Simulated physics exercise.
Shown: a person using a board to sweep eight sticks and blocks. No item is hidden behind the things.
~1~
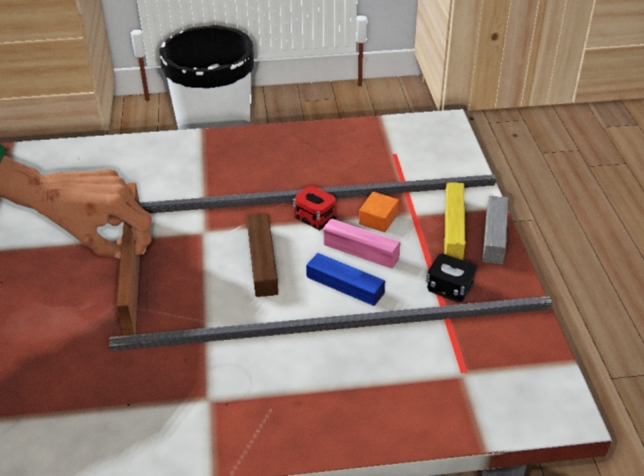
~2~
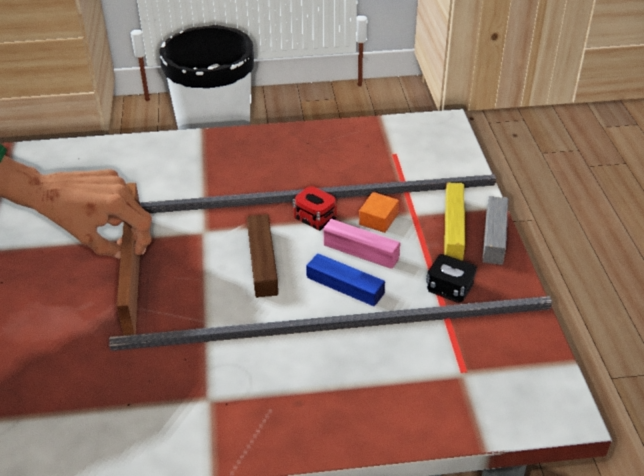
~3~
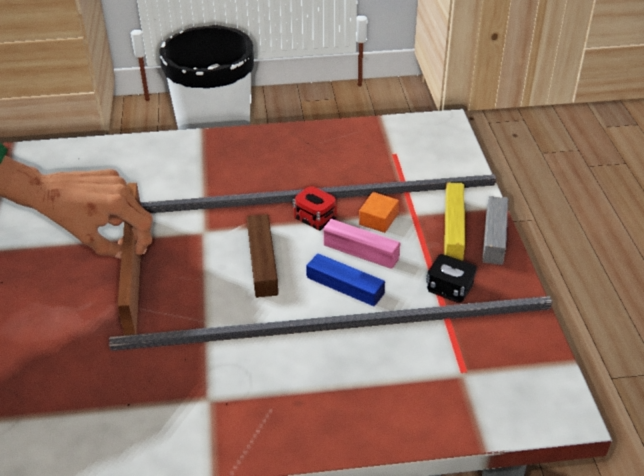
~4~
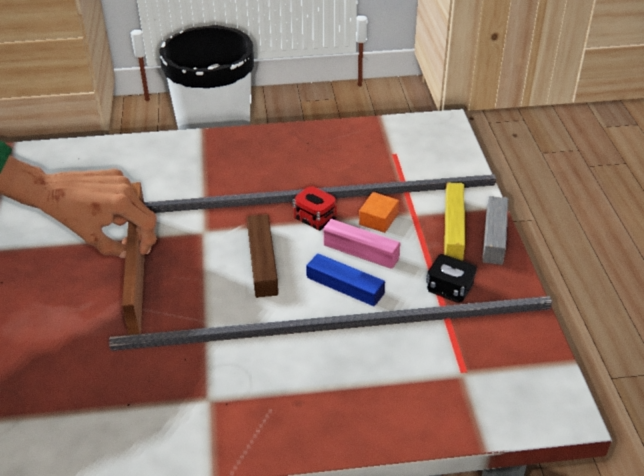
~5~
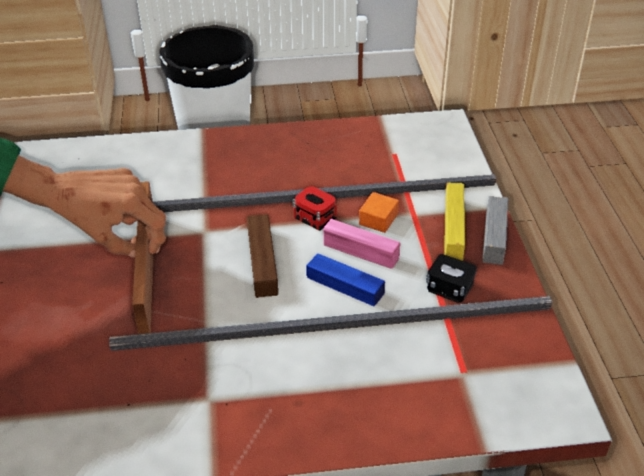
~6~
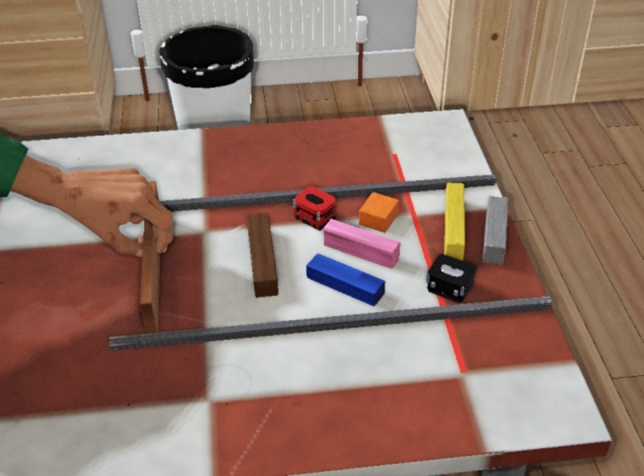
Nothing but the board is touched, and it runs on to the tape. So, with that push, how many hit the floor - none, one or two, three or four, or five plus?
The number going over the edge will be nought.
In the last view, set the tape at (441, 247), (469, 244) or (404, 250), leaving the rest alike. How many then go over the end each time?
The counts would be 1, 3 and 0.
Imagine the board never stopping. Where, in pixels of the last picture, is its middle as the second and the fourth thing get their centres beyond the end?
Roughly (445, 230) for the earlier crossing, roughly (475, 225) for the later one.
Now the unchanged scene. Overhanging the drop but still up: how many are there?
The count is 1.
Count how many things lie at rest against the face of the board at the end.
The count in contact is 2.
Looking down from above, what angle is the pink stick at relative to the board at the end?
Roughly 30° out of line.
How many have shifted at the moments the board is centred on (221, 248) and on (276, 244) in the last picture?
I get 0 at the one place and 1 at the other.
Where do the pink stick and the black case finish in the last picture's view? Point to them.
Pink stick at about (473, 239), black case at about (506, 281).
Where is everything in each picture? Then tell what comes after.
The first frame shows grey bar (496, 229); yellow bar (455, 220); black case (451, 279); board (131, 256); tape (424, 248).
The second frame shows yellow bar (455, 221); pink stick (361, 244).
The third frame shows black case (451, 280); orange block (379, 212).
The fourth frame shows grey bar (496, 229); blue stick (345, 279).
The fifth frame shows yellow bar (455, 221); board (144, 255).
The sixth frame shows grey bar (496, 229); yellow bar (455, 221); black case (451, 280); board (152, 254); tape (424, 248).
Soon after, none off yet; grey bar at rest near (496, 229); yellow bar at rest near (455, 221); black case at rest near (451, 280).
In the end, the number that fall off is zero.
